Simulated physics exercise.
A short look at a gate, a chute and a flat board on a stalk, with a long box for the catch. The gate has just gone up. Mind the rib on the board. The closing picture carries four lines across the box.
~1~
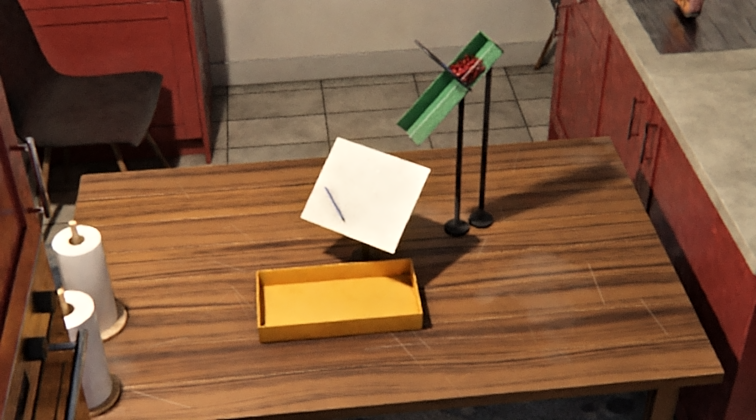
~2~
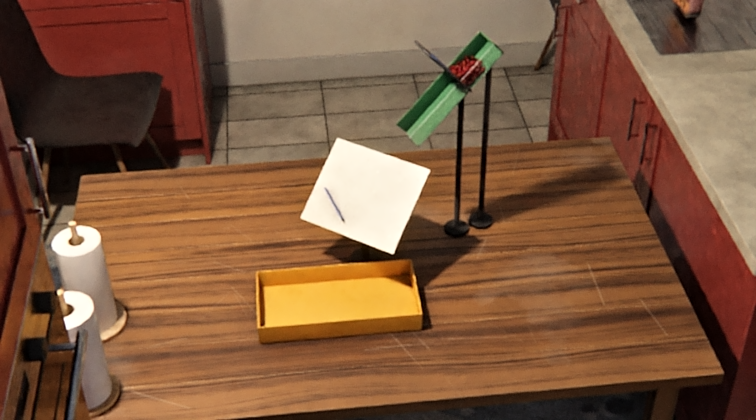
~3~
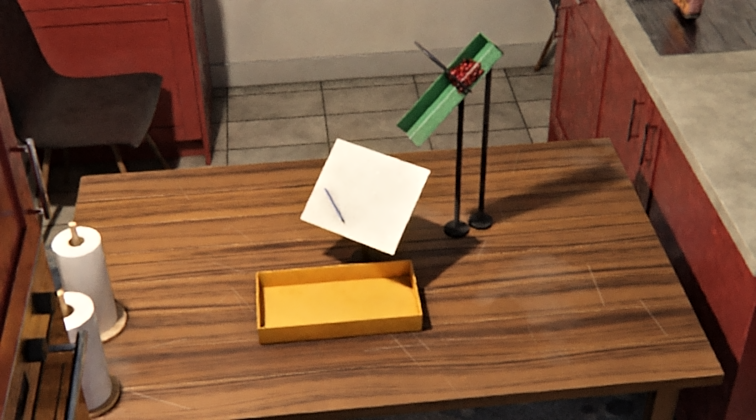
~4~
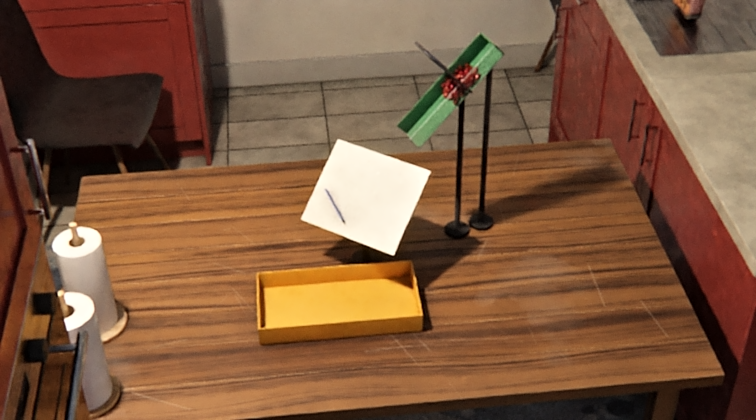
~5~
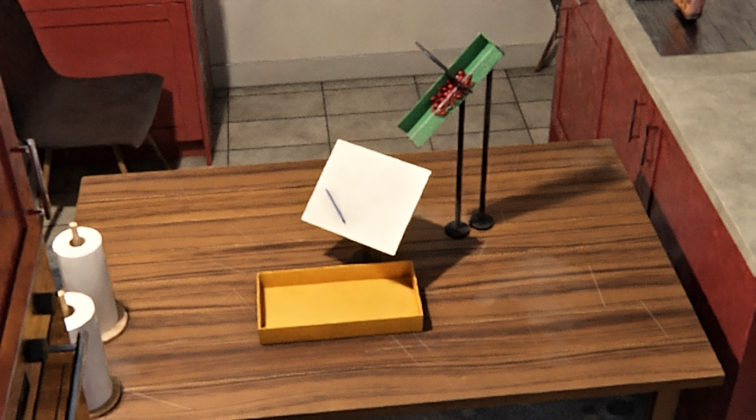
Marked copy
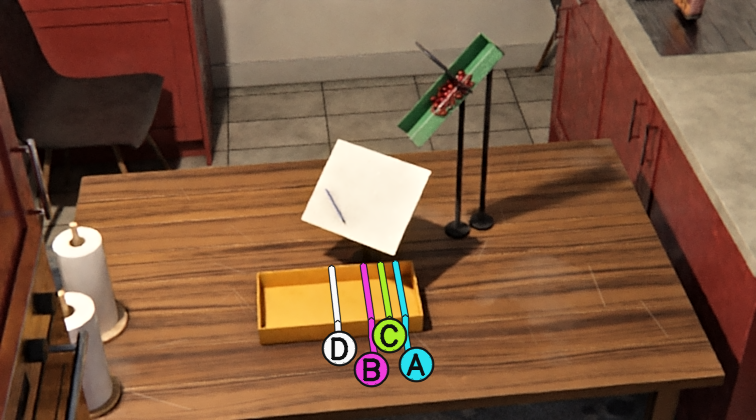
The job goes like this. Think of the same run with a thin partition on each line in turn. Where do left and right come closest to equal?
D.
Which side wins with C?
Left.
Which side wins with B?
The left side.
On the marked copy, line A crosses the front rim at (405, 316); line B crosses the front rim at (371, 319); line C crosses the front rim at (389, 318); line D crosses the front rim at (337, 322).
If A is chosen, of what is caught, every piece on the left of the divider, not one piece on the right.
If B is chosen, of what is caught, every piece on the left of the divider, not one piece on the right.
If C is chosen, of what is caught, every piece on the left of the divider, not one piece on the right.
If D is chosen, of what is caught, roughly half on the left of the divider, roughly half on the right.
